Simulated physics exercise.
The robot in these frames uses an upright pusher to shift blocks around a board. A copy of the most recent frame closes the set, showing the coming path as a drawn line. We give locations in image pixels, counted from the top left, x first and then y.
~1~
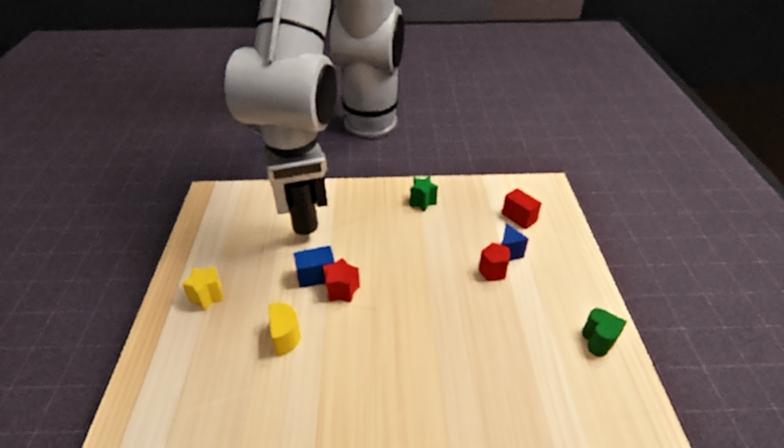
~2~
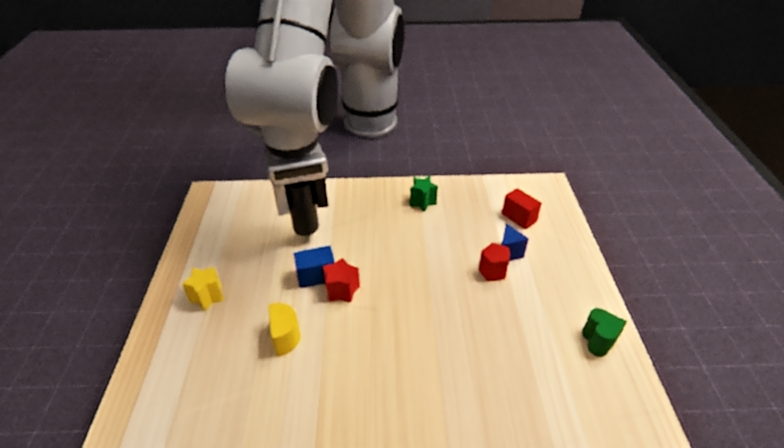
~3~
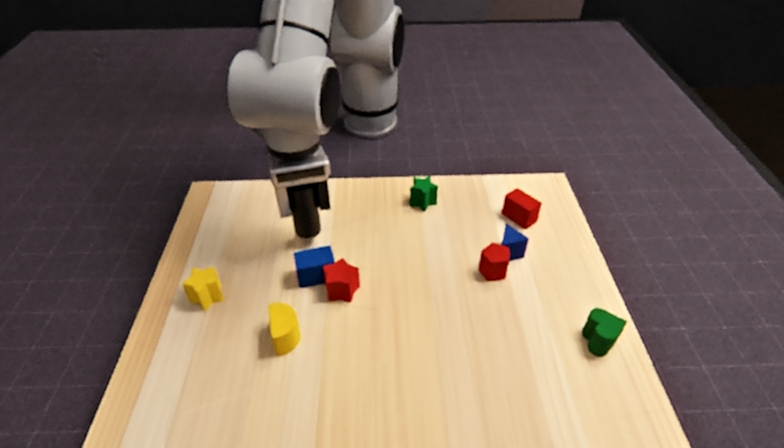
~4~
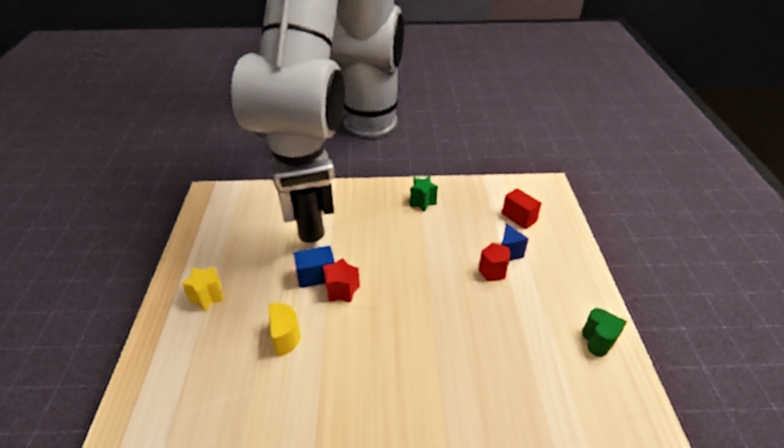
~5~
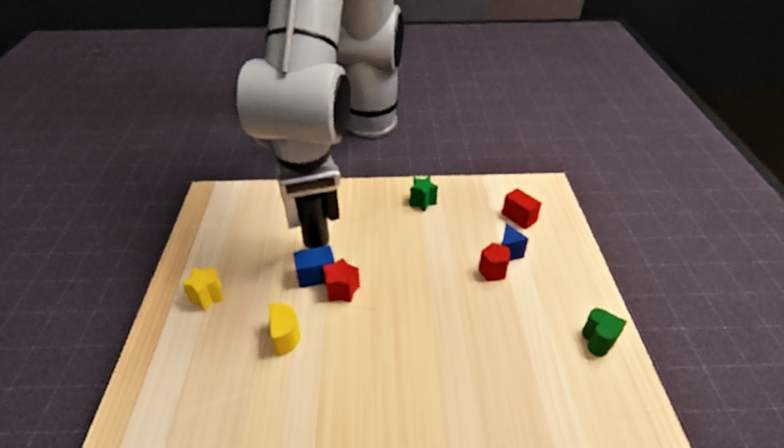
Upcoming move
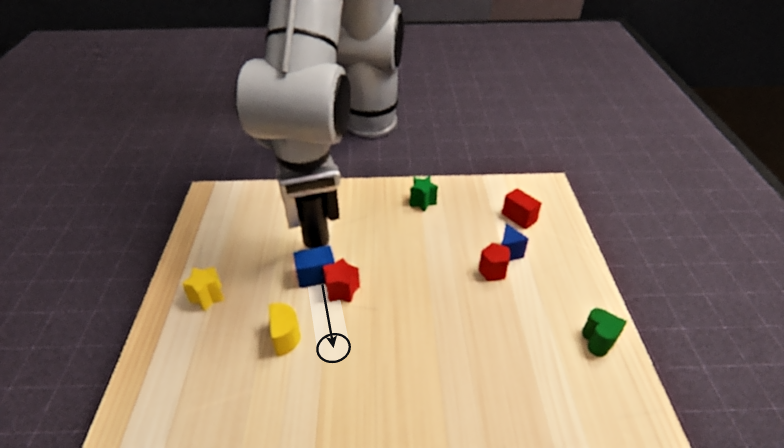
A robot arm above a wooden board of colored blocks moved its black pusher slightly right and toward the viewer, drawing close to the blue block, while all the blocks stayed still.
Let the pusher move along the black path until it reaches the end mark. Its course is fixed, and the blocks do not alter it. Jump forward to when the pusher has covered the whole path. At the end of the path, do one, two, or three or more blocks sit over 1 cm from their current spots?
The push will move three blocks or more.
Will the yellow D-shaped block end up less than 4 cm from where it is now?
I'd say yes.
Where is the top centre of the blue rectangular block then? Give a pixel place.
The centre of its top will be at (298, 330).
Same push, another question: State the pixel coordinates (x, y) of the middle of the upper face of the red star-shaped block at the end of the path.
At (362, 307).
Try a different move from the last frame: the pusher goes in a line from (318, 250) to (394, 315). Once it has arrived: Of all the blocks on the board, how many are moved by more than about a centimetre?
Blocks moved: Two.
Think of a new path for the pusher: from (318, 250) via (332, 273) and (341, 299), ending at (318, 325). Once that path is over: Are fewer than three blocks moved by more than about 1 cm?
My answer is no.
The drawn path runs straight from (318, 250) to (334, 348).
On the path given first. One third of the way, pusher at (320, 270); blue rectangular block at (314, 282), turned 15° clockwise; red star-shaped block at (348, 290), turned 50° anticlockwise.
Two thirds of the way, pusher at (326, 302); yellow D-shaped block at (273, 324); blue rectangular block at (305, 315), turned 65° clockwise; red star-shaped block at (358, 299), turned 85° anticlockwise.
At the end, pusher at (332, 338); yellow D-shaped block at (267, 329); blue rectangular block at (298, 330), turned 95° clockwise; red star-shaped block at (362, 307), turned 140° anticlockwise.
